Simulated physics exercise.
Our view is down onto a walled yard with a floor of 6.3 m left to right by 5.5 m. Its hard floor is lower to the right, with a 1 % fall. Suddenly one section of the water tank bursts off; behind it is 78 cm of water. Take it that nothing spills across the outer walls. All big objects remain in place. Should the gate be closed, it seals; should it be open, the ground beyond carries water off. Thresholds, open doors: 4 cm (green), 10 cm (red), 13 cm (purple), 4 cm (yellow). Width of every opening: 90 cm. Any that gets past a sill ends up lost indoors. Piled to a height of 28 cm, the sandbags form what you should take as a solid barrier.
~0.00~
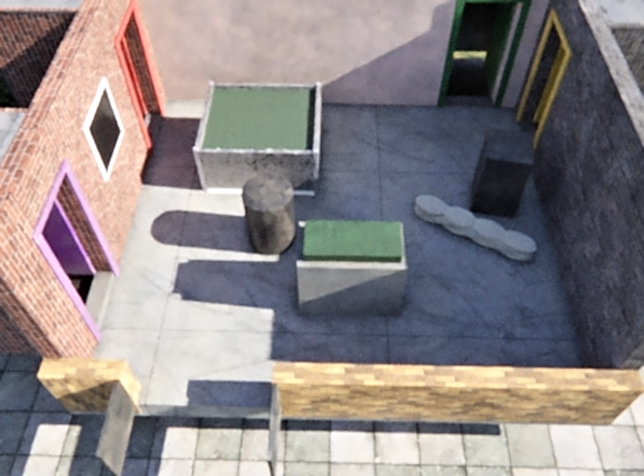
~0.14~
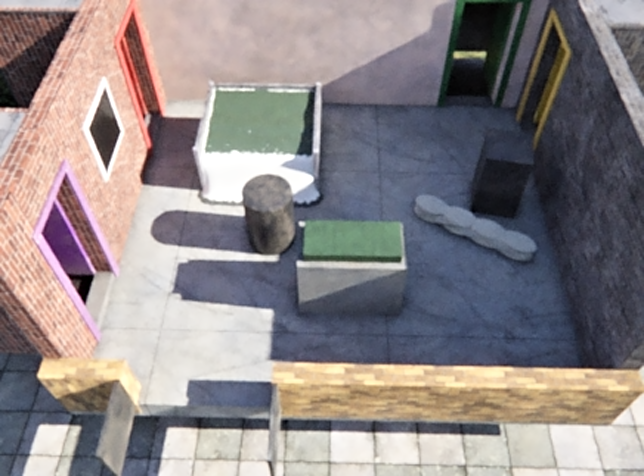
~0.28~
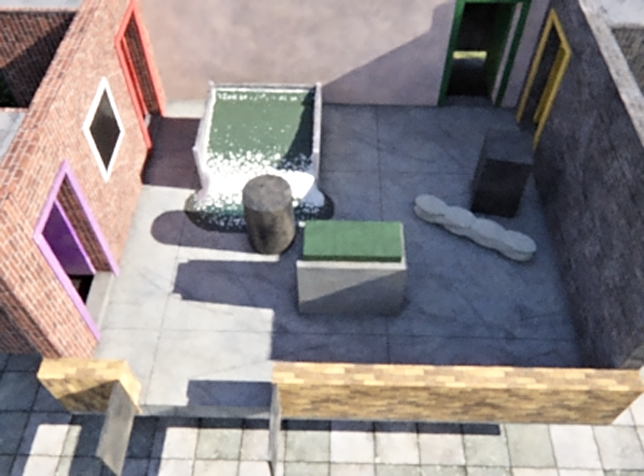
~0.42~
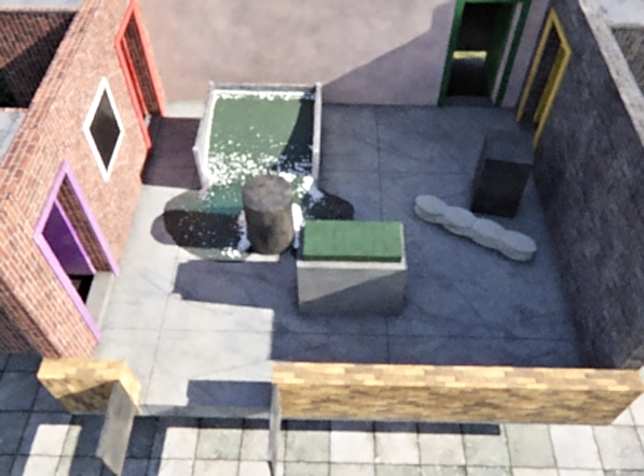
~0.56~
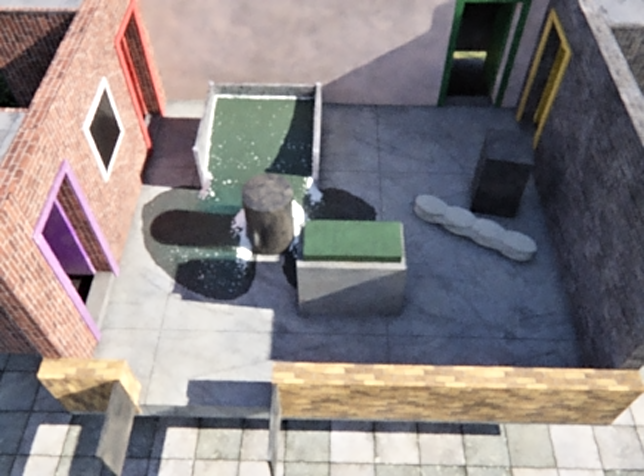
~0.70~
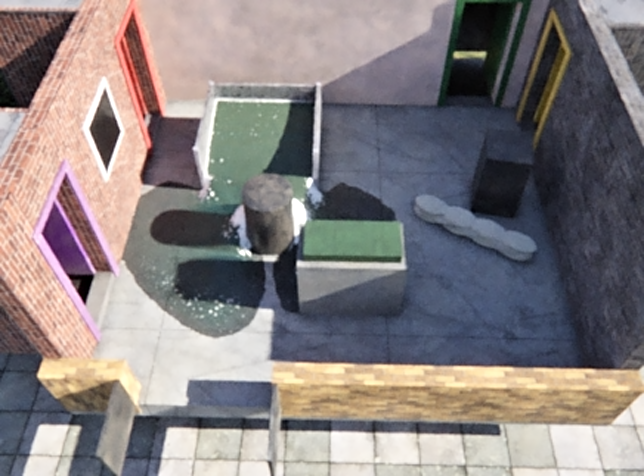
Water bursting through the front of a tank in a walled yard, foaming around a dark cylinder and spreading across grey paving.
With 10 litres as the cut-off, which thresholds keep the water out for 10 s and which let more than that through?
Result: The green door holds the inflow within the limit; the red door holds the inflow within the limit; the purple door lets the inflow top the limit; the yellow door holds the inflow within the limit.
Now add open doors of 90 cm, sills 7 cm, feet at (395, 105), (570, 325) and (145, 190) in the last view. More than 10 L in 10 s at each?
In sequence the answers are less than that, more than that and less than that.
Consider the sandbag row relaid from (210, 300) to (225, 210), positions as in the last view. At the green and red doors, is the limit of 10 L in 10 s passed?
Doors: Green exceeds / red stays under.
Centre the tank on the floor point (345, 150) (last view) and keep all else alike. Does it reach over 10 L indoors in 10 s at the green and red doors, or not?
Lab note: Green door limit exceeded; red door limit not exceeded.
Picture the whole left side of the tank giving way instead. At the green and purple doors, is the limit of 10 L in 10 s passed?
Green: Within the limit; purple: Within the limit.
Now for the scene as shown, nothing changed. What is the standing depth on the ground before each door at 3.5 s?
In centimetres - green: 0, red: 1, purple: 14, yellow: 0.
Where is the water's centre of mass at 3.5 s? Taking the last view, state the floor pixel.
I'd put it close to (296, 257).
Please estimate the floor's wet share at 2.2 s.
Close to 45 in a hundred.
After 1.4 s water covers 40 % of the floor and is deepest (40 cm) near (276, 212); green door not reached, red door not reached, purple door 23 cm at the sill, 0 L in, yellow door not reached.
After 2.2 s water covers 45 % of the floor and is deepest (38 cm) near (86, 383); green door not reached, red door not reached, purple door 17 cm at the sill, 17 L in, yellow door not reached.
After 3.5 s water covers 55 % of the floor and is deepest (27 cm) near (579, 397); green door not reached, red door 1 cm at the sill, 0 L in, purple door 14 cm at the sill, 24 L in, yellow door not reached.
After 6.0 s water covers 75 % of the floor and is deepest (17 cm) near (288, 389); green door 4 cm at the sill, 0 L in, red door 1 cm at the sill, 0 L in, purple door 6 cm at the sill, 26 L in, yellow door 2 cm at the sill, 0 L in.
After 10.0 s water covers 90 % of the floor and is deepest (11 cm) near (552, 287); green door 4 cm at the sill, 0 L in, red door 2 cm at the sill, 0 L in, purple door 5 cm at the sill, 26 L in, yellow door 4 cm at the sill, 1 L in.
